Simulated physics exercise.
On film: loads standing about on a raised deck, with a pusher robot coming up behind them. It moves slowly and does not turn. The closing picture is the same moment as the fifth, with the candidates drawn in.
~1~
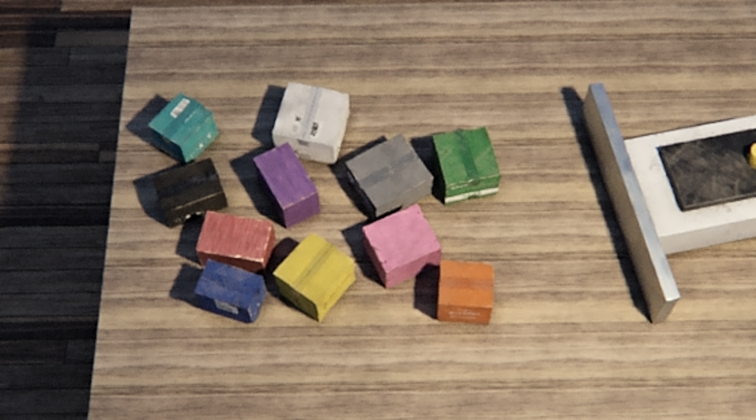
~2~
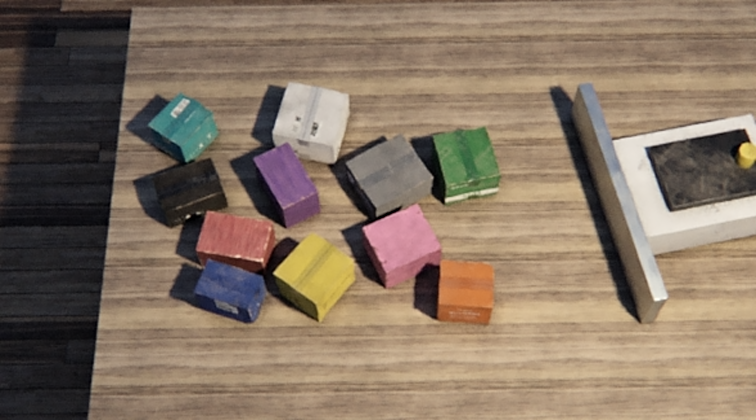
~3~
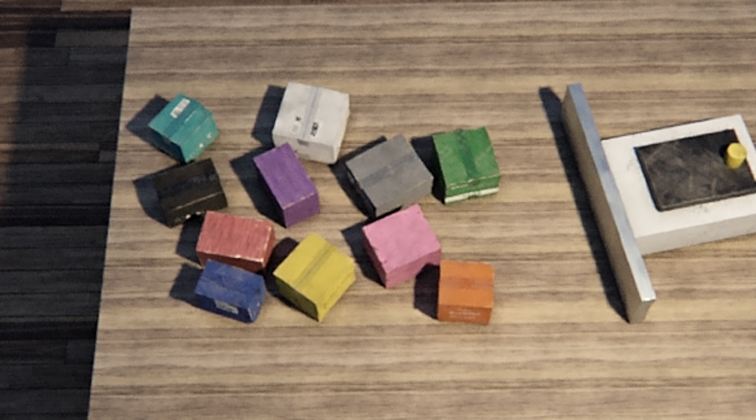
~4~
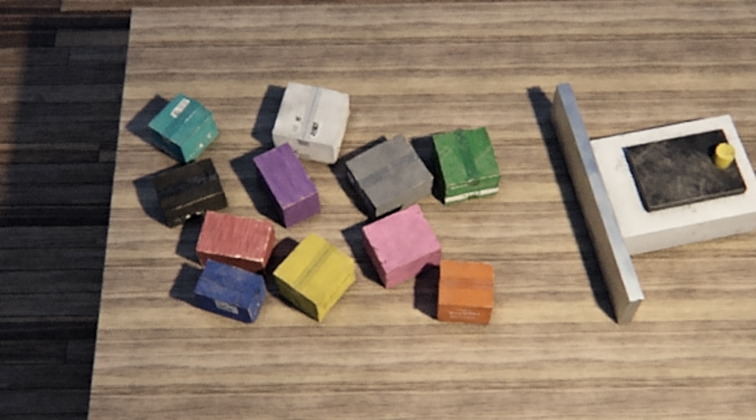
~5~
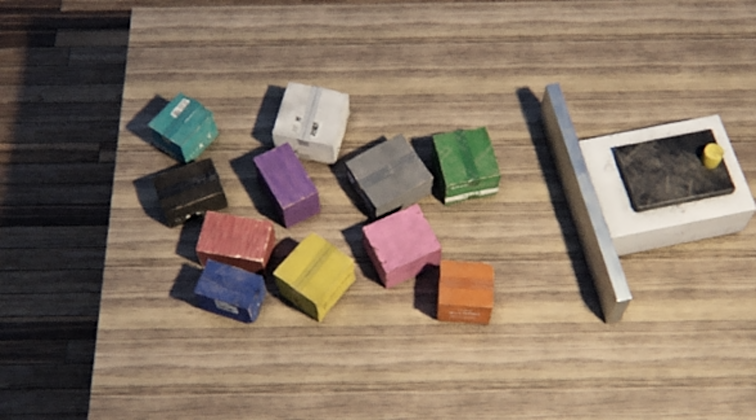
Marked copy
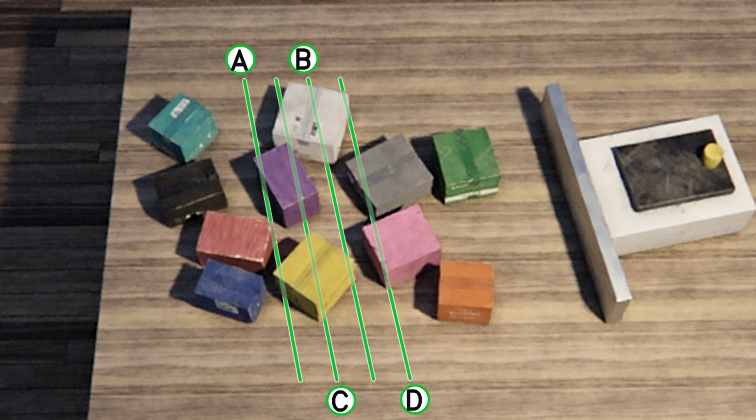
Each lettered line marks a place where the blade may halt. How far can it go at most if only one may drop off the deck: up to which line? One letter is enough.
No farther than A.
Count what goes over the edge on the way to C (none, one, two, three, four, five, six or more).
By then, one.
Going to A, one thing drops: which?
It is the black box.
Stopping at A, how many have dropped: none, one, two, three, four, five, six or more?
In all, one.
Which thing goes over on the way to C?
The black box.
On the copy, A at (270, 220); B at (338, 219); C at (304, 219); D at (373, 218).
On A. First, robot (554, 172); orange parcel (458, 297); green box (424, 167).
Then, robot (439, 174); black box (151, 194); purple crate (201, 187).
Finally, robot (353, 175); black box over the edge; purple crate (119, 190); one fallen.
By contrast, B is within the limit but short; C is within the limit but short; D is within the limit but short.
